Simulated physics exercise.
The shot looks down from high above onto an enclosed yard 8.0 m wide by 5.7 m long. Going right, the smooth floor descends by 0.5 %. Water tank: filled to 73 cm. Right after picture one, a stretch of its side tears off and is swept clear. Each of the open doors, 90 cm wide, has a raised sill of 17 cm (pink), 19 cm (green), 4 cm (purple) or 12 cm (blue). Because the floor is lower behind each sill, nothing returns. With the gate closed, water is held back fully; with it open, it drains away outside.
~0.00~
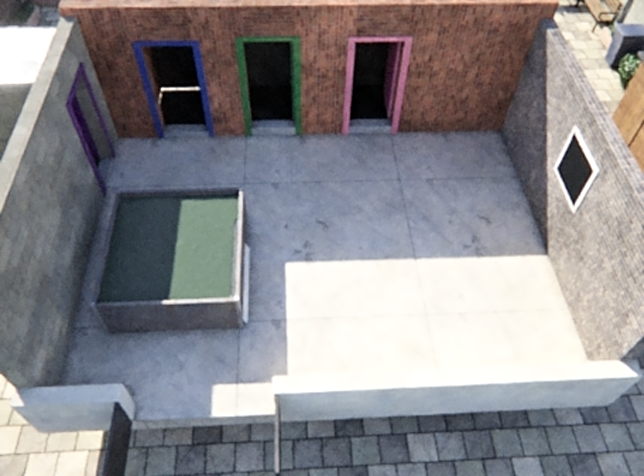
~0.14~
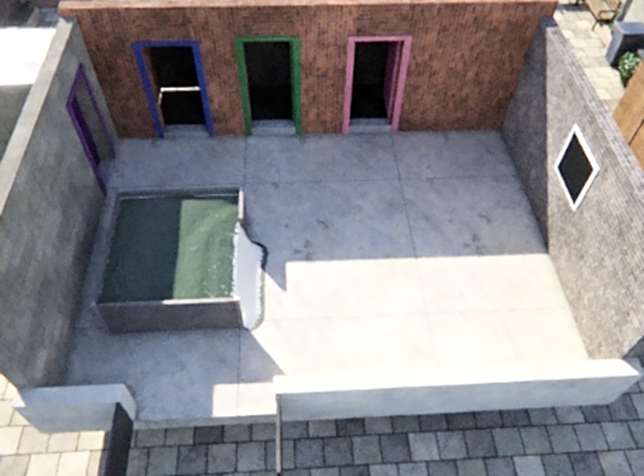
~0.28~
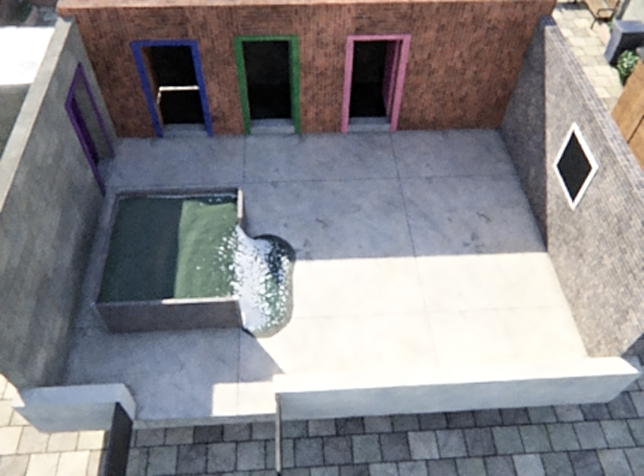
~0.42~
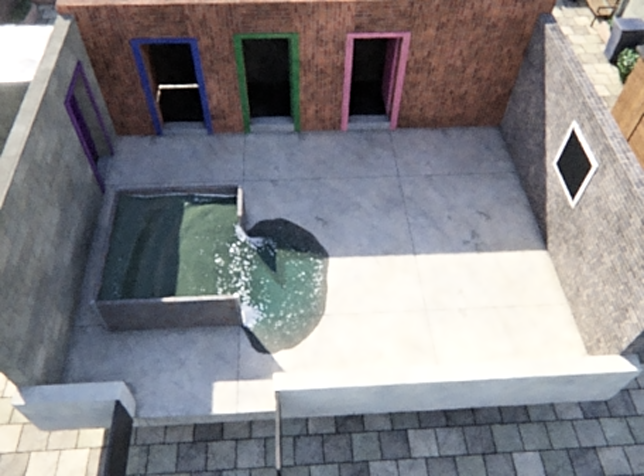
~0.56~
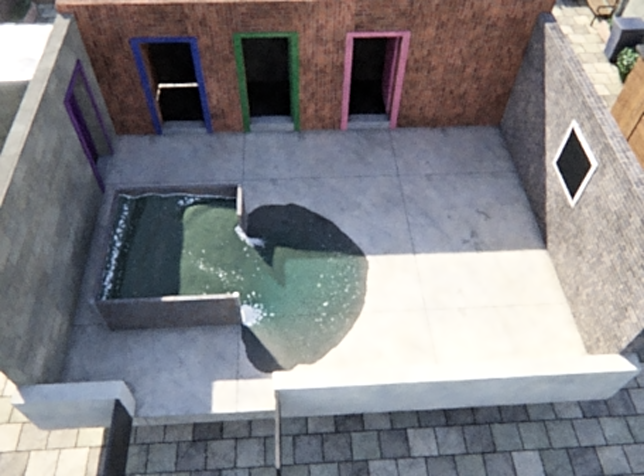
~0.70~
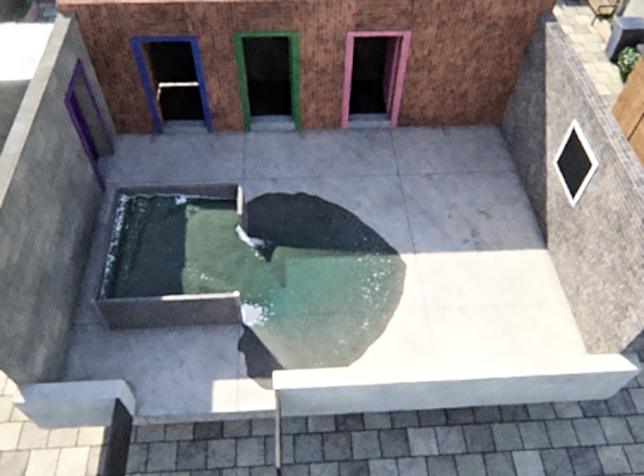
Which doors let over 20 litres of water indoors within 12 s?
Result: Pink door: Short, green door: Short, purple door: Surplus, blue door: Short.
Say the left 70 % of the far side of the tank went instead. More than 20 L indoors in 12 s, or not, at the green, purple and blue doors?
Then it goes green fine, purple too high, blue too high.
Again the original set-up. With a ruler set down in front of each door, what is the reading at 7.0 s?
You'd get pink at 15 cm, green at 7 cm, purple at 0 cm, and blue at 3 cm.
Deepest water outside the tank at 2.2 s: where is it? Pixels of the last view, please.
Near (591, 365).
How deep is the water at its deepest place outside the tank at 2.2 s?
Roughly 57 cm.
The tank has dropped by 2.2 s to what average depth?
The average depth is around 32 cm.
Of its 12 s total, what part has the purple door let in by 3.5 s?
Fraction in by then: Around 0 per cent.
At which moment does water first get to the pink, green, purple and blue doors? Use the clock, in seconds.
Arrival times: Pink 2.6 seconds, green 6.0 seconds, purple 7.5 seconds, blue 7.0 seconds.
After 1.4 s water covers 40 % of the floor and is deepest (38 cm) near (248, 289); pink door not reached, green door not reached, purple door not reached, blue door not reached.
After 2.2 s water covers 55 % of the floor and is deepest (57 cm) near (591, 365); pink door not reached, green door not reached, purple door not reached, blue door not reached.
After 3.5 s water covers 60 % of the floor and is deepest (34 cm) near (595, 376); pink door 2 cm at the sill, 0 L in, green door not reached, purple door not reached, blue door not reached.
After 7.0 s water covers 75 % of the floor and is deepest (19 cm) near (515, 190); pink door 15 cm at the sill, 0 L in, green door 7 cm at the sill, 0 L in, purple door not reached, blue door 3 cm at the sill, 0 L in.
After 12.0 s water covers 95 % of the floor and is deepest (12 cm) near (591, 365); pink door 7 cm at the sill, 0 L in, green door 6 cm at the sill, 0 L in, purple door 11 cm at the sill, 111 L in, blue door 10 cm at the sill, 0 L in.
